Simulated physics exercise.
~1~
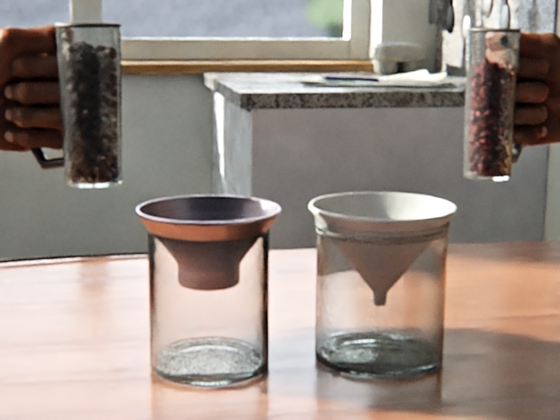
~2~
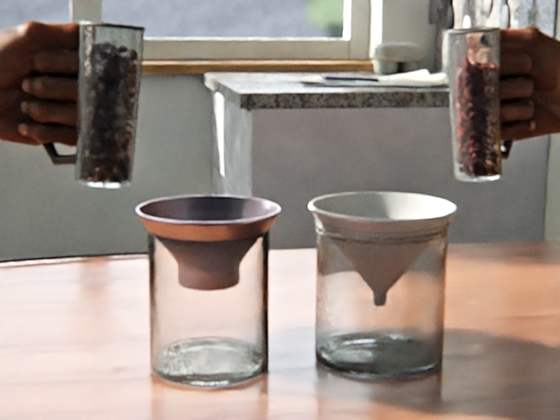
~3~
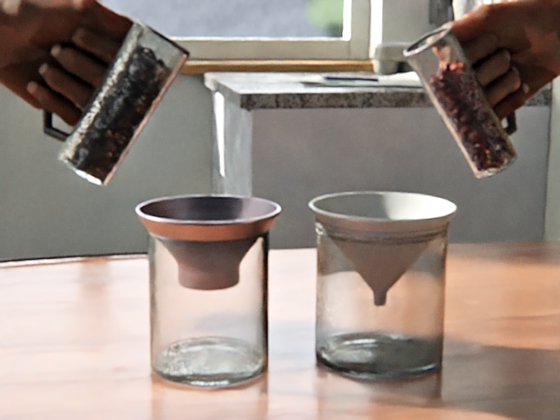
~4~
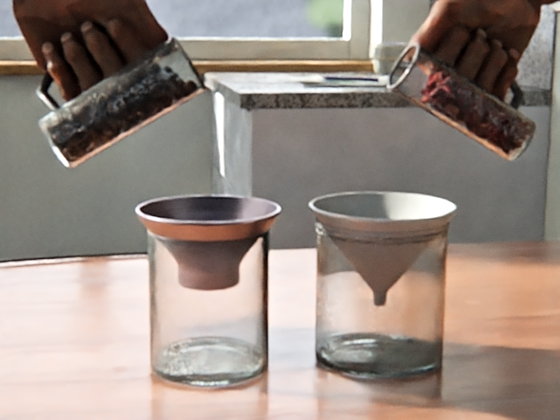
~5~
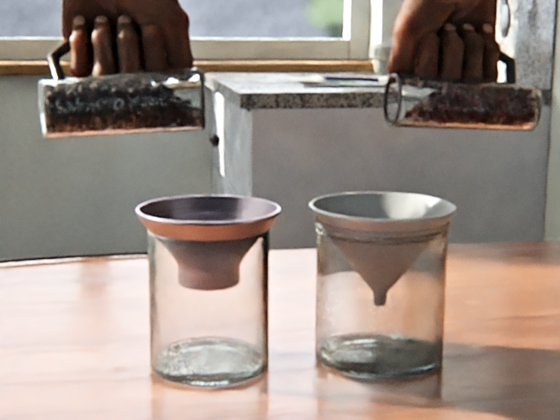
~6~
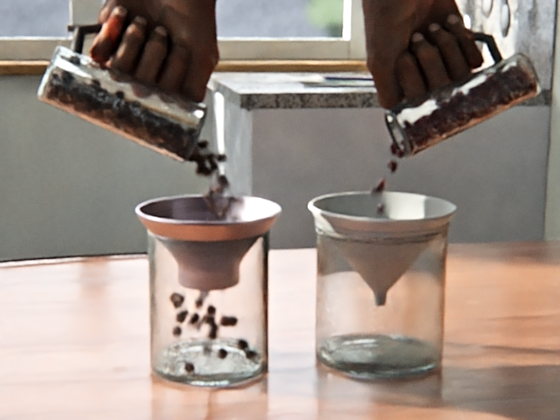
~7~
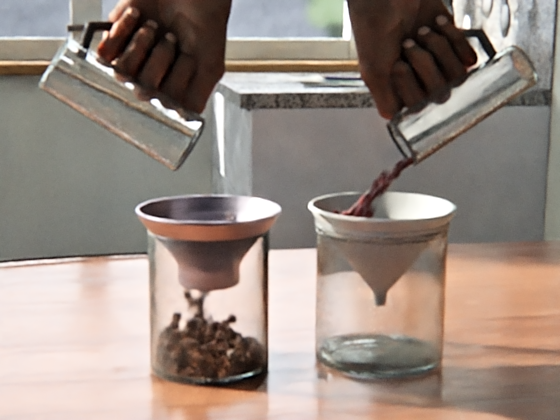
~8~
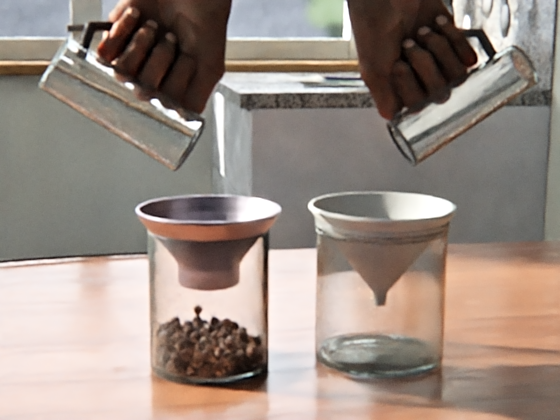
Two hands tipping glass cups of dark pieces into funnels, the left load dropping into its jar, the right jar staying empty.
